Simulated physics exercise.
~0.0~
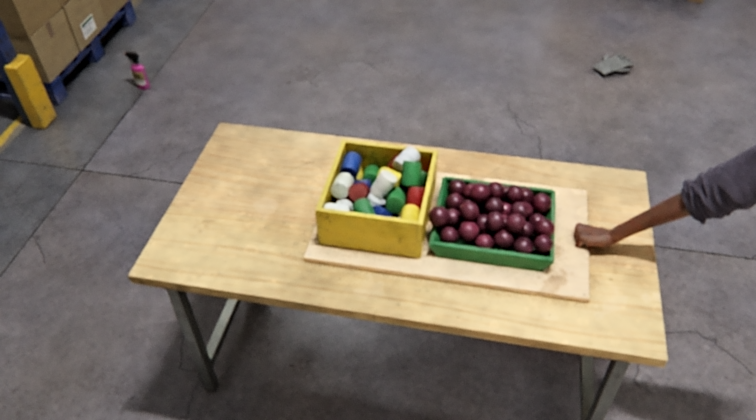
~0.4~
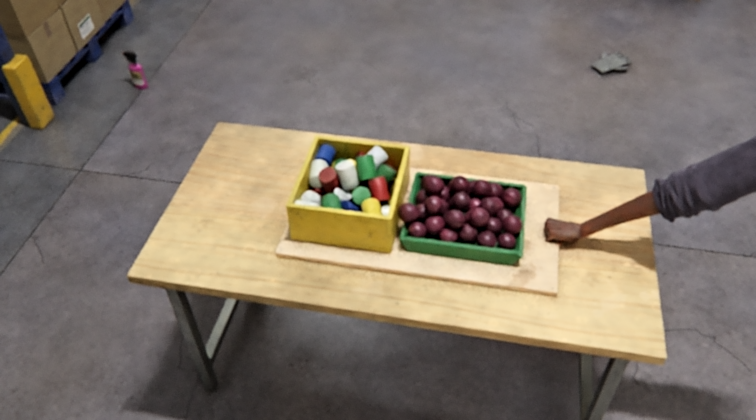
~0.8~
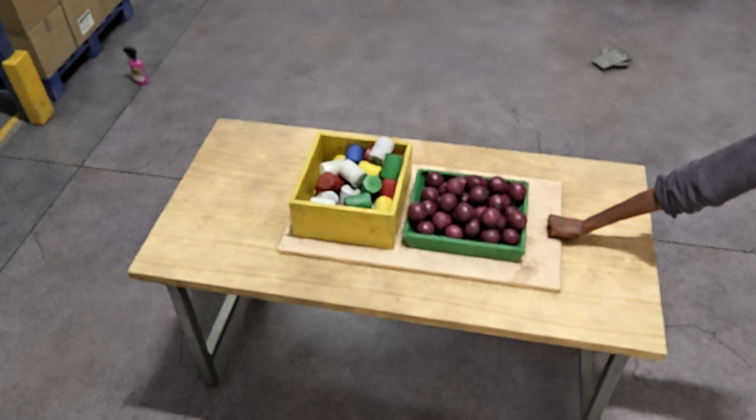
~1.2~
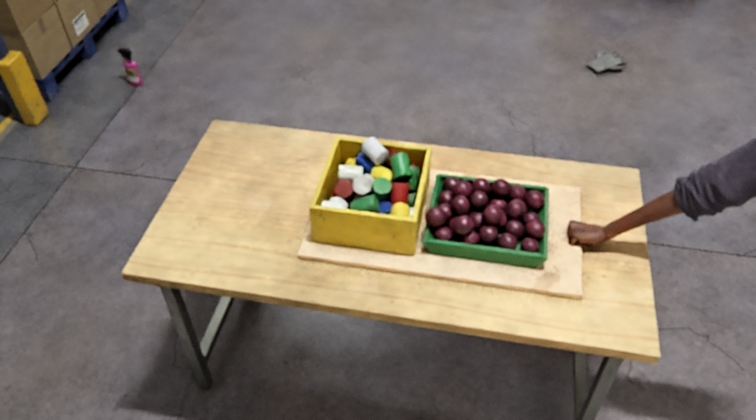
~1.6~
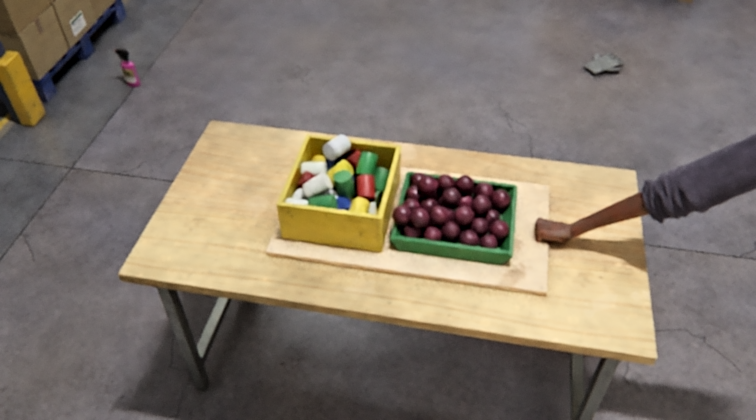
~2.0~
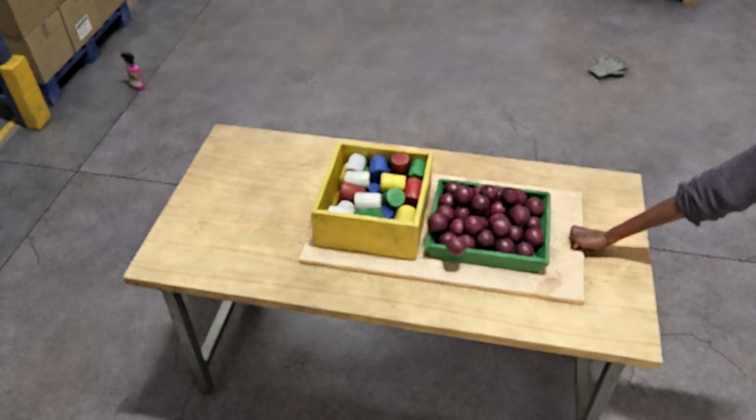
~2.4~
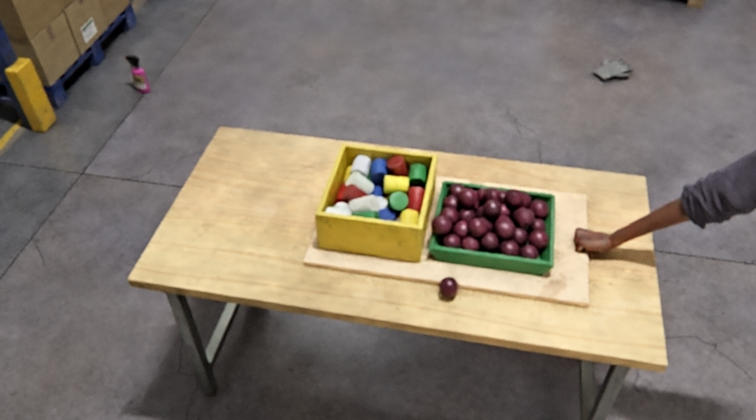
Board with two crates being slid left and right on a table by a hand, one dark red onion tumbling off the green crate.
